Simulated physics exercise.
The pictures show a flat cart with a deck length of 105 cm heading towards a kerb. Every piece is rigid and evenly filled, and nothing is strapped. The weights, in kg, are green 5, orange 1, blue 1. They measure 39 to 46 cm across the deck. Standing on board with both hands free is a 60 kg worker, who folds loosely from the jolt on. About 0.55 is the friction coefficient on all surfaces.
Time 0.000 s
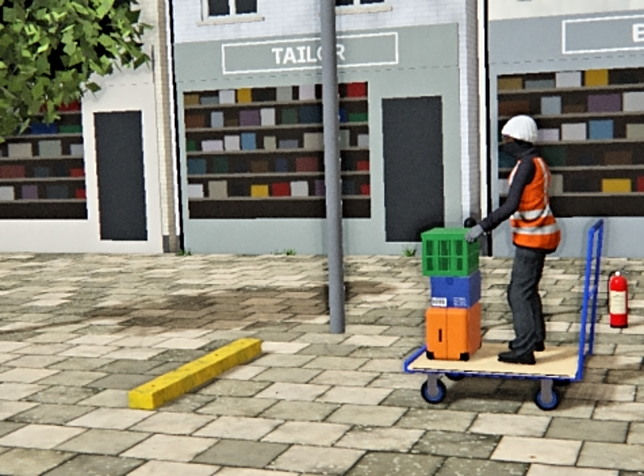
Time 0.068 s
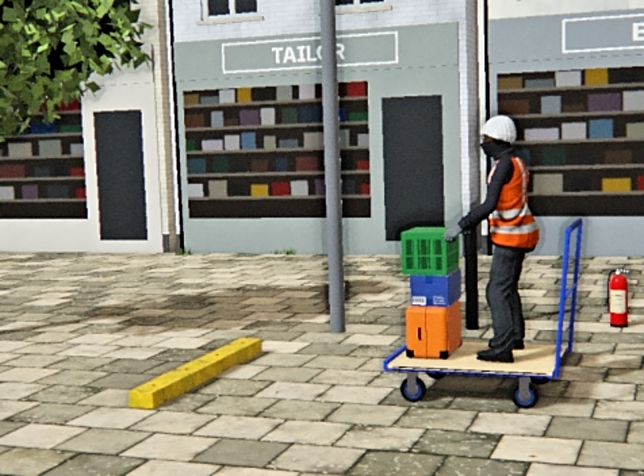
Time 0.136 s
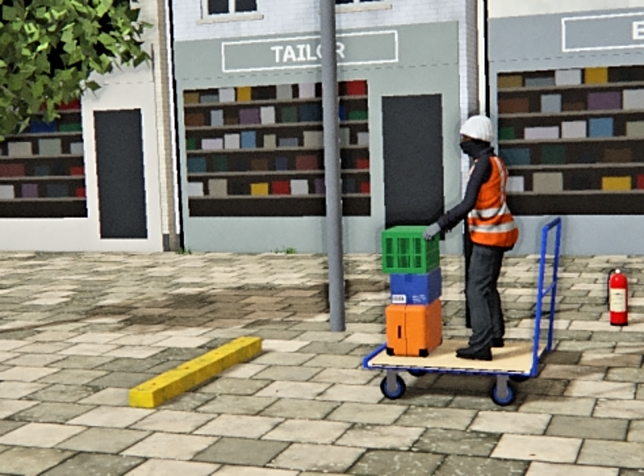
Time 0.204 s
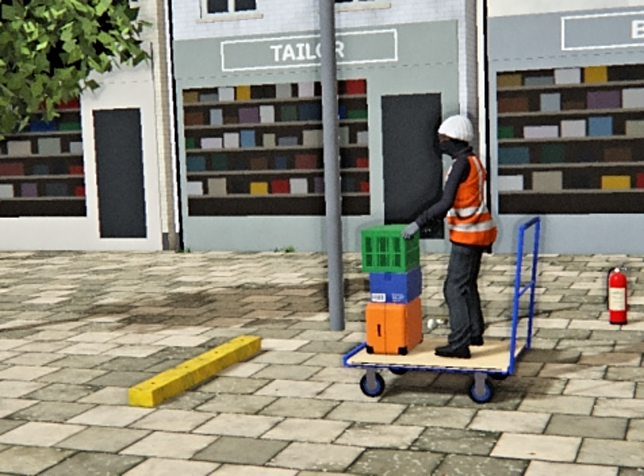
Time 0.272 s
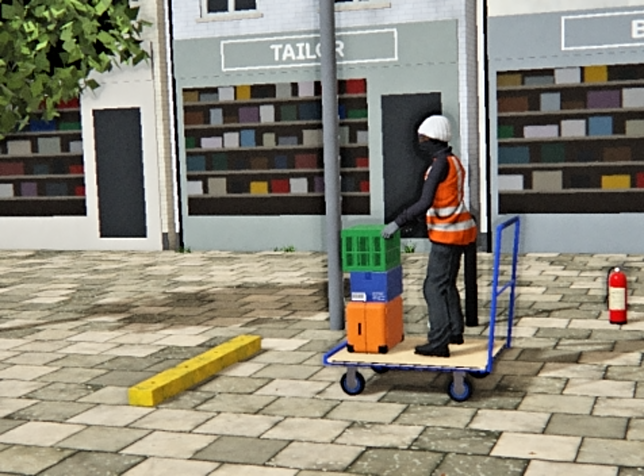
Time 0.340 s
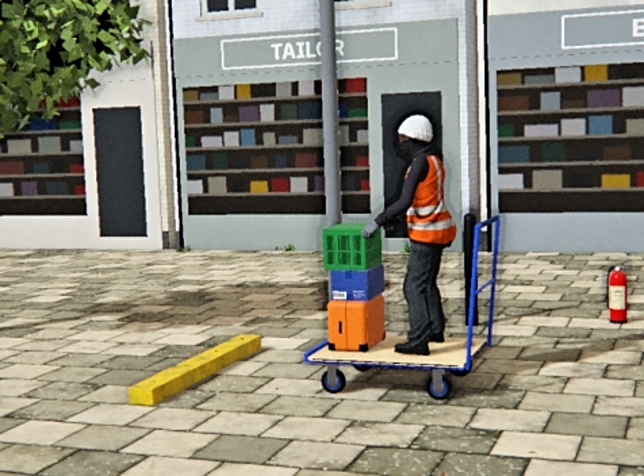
On a paved street before a row of shops, a worker in a white helmet and orange vest stands on a flat blue cart, hands by a green crate stacked over a blue box and orange suitcase. The cart rolls steadily left, nearing a yellow kerb, while rider and stack keep their pose.
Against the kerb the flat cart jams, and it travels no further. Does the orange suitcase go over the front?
Yes.
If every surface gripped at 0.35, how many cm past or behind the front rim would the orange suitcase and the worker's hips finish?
Then orange 30 past, hips 110 past.
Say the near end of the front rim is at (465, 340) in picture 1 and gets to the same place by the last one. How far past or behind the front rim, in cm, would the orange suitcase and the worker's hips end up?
Then orange 30 past, hips 80 past.
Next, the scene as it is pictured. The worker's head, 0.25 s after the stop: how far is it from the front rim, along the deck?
The head is roughly 20 cm back from the front rim.
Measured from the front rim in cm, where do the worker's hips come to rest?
Some 110 cm past it.
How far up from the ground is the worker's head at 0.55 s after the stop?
At that moment it's around 60 cm off the ground.
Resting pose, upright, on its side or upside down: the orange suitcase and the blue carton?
At rest: Orange upside down, blue upright.
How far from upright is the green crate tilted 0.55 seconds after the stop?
It leans roughly 50°.
The wheels strike at 0.82 s.
After 1.07 s the orange suitcase is 9 cm behind the rim, tilted 25°, near (211, 311) in the last picture's view.
After 1.37 s the orange suitcase is 8 cm behind the rim, tilted 30°, near (210, 310) in the last picture's view.
After 1.82 s the orange suitcase is 9 cm past the rim, tilted 110°, near (191, 320) in the last picture's view.
When all is still (3.3 s), past the rim, green crate, orange suitcase, blue carton and the worker's hips; nothing is left behind it.
